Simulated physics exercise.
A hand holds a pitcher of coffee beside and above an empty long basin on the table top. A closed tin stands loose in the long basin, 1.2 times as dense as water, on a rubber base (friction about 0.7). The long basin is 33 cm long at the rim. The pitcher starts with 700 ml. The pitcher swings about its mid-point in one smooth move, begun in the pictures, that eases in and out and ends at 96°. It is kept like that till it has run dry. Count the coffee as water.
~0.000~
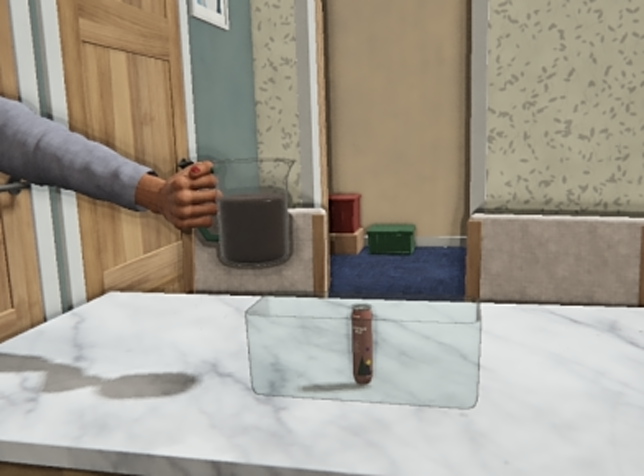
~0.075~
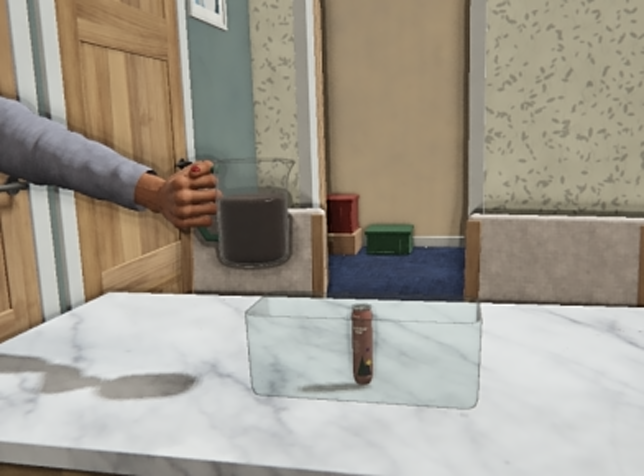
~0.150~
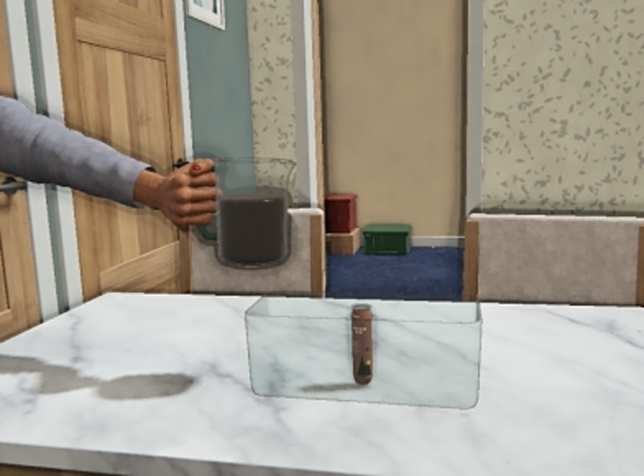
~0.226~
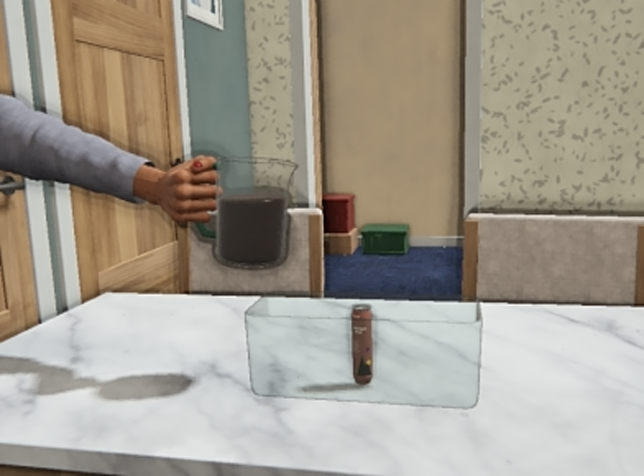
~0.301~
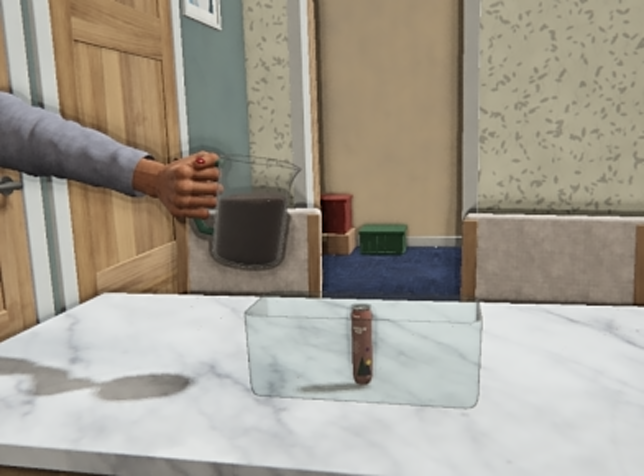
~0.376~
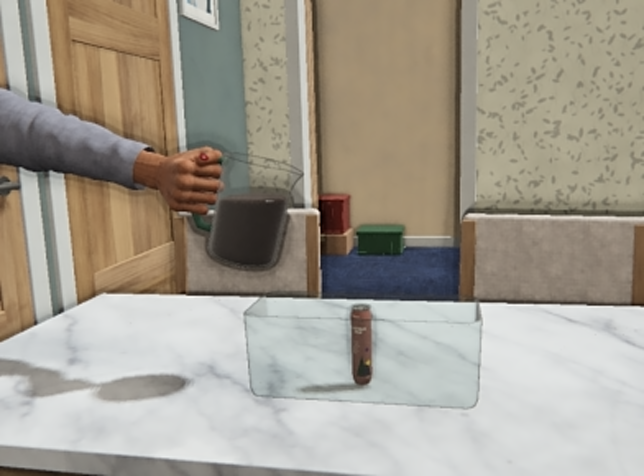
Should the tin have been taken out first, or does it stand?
The tin falls.
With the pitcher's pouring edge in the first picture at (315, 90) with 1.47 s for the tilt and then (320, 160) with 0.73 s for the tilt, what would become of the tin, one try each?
First it keeps standing; then it keeps standing.
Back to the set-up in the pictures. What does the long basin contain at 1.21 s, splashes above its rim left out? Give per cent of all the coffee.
Some 22 per cent.
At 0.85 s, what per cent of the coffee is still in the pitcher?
Some 98 per cent.
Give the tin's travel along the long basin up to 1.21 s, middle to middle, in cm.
About 0 cm.
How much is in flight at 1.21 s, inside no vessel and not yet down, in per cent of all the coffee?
About 20 per cent.
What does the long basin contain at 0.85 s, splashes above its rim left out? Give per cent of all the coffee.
Near 0 in a hundred.
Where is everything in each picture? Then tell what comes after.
In the first picture, it leans 0°; its right rim is at (294, 161); the coffee meets the walls at (223, 197) and (285, 197); the long basin's rim runs from (257, 303) to (480, 311); the tin's top is at (362, 311).
In the second picture, it leans 1°; its right rim is at (295, 161); the coffee meets the walls at (223, 198) and (285, 197).
In the third picture, it leans 2°; its right rim is at (296, 162); the coffee meets the walls at (222, 198) and (285, 197).
In the fourth picture, it leans 5°; its right rim is at (298, 165); the coffee meets the walls at (223, 198) and (286, 197).
In the fifth picture, it leans 10°; its right rim is at (301, 168); the coffee meets the walls at (222, 198) and (286, 197).
In the sixth picture, it leans 15°; its right rim is at (304, 173); the coffee meets the walls at (222, 198) and (288, 198).
Then, 0.85 s in, the tilt is 60° and 98 per cent is still to pour; the tin stands where it began.
Then, 1.21 s in, the tilt is 89° and 59 per cent is still to pour; the tin stands where it began.
Then, 1.57 s in, the tilt is 96° and 15 per cent is still to pour; the tin lies on its side.
Then, 1.97 s in, the tilt is 96° and 3 per cent is still to pour; the tin lies on its side.
Finally, the tin lies on its side.
